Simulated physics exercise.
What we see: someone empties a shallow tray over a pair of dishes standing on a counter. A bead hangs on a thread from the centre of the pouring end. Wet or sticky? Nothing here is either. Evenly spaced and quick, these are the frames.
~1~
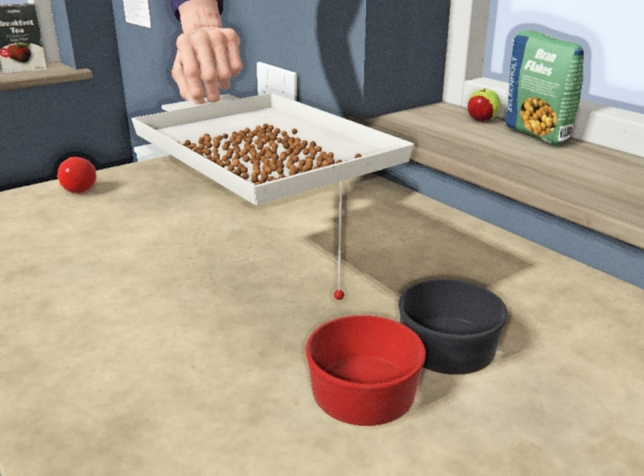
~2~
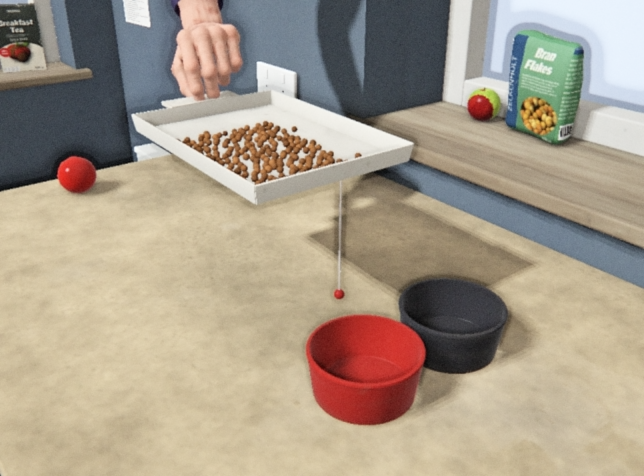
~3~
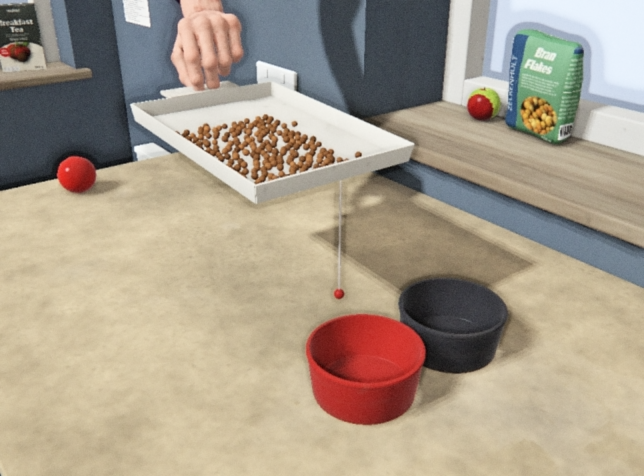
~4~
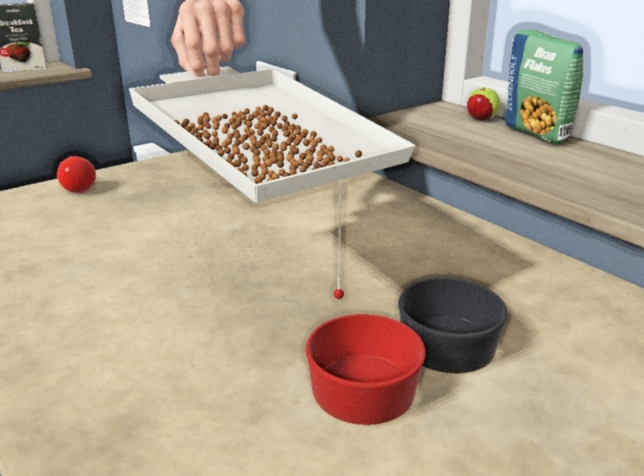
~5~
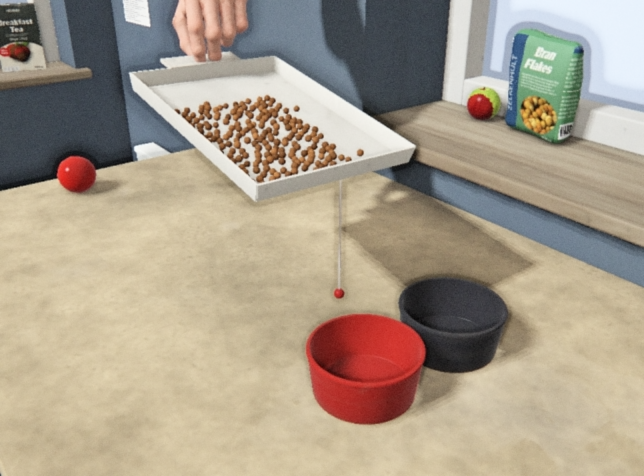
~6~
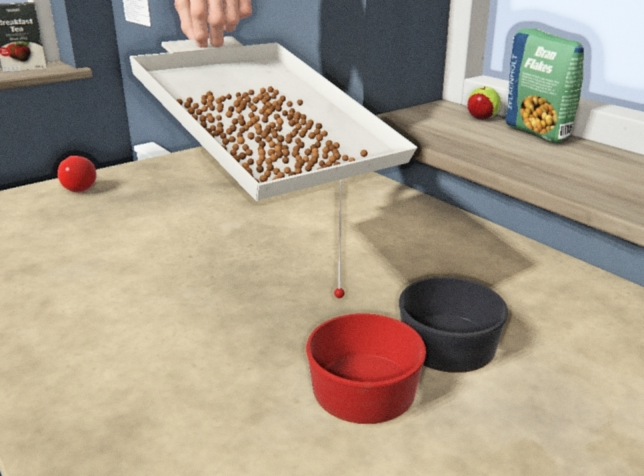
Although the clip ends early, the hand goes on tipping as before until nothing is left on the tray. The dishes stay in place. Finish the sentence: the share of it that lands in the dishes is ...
... above one half.
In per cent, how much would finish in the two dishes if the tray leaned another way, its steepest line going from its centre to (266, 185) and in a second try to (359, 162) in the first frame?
First heading 0 %, second heading 40 %.
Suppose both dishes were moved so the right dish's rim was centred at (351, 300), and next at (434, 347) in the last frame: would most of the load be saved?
Well, a minority share the first time and a minority share the next.
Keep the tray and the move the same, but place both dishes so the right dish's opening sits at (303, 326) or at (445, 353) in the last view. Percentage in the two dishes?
You'd get near 10 per cent and afterwards near 20 per cent.
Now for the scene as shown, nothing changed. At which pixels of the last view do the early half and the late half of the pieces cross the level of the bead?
First near (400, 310), later near (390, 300).
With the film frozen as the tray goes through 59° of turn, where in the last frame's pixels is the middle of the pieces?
Somewhere about pixel (326, 151).
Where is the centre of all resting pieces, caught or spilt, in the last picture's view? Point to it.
(401, 368).
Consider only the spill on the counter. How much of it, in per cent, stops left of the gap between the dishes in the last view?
It comes out at roughly 80 percent.
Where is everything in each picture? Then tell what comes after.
The first frame shows corners of the pouring end (255, 185) and (409, 144), level; middle of the load (262, 154), cereal balls; left dish (404, 395); right dish (491, 346); bead on its thread (339, 295).
The second frame shows corners of the pouring end (256, 184) and (409, 143), level; middle of the load (262, 153).
The third frame shows corners of the pouring end (256, 184) and (410, 144), tipped barely, lowest at the right corner; middle of the load (262, 148).
The fourth frame shows corners of the pouring end (257, 183) and (411, 145), tipped a little, lowest at the right corner; middle of the load (262, 142).
The fifth frame shows corners of the pouring end (258, 183) and (412, 146), tipped a little, lowest at the right corner; middle of the load (263, 136).
The sixth frame shows corners of the pouring end (259, 182) and (413, 146), tipped clearly, lowest at the right corner; middle of the load (267, 132), roughly a quarter on the move; left dish (404, 393); right dish (491, 344).
Just after the last frame, tray tipped steeply; almost all on the tray; just a few in the air.
A moment on, tray tipped right over; the larger part on the tray; just a few in the left dish; roughly a quarter in the air.
Further on, tray tipped past a quarter turn; roughly half in the left dish; roughly half in the right dish; about a tenth outside both.
When it is over, tray tipped past a quarter turn; roughly half in the left dish; roughly half in the right dish; about a tenth outside both.
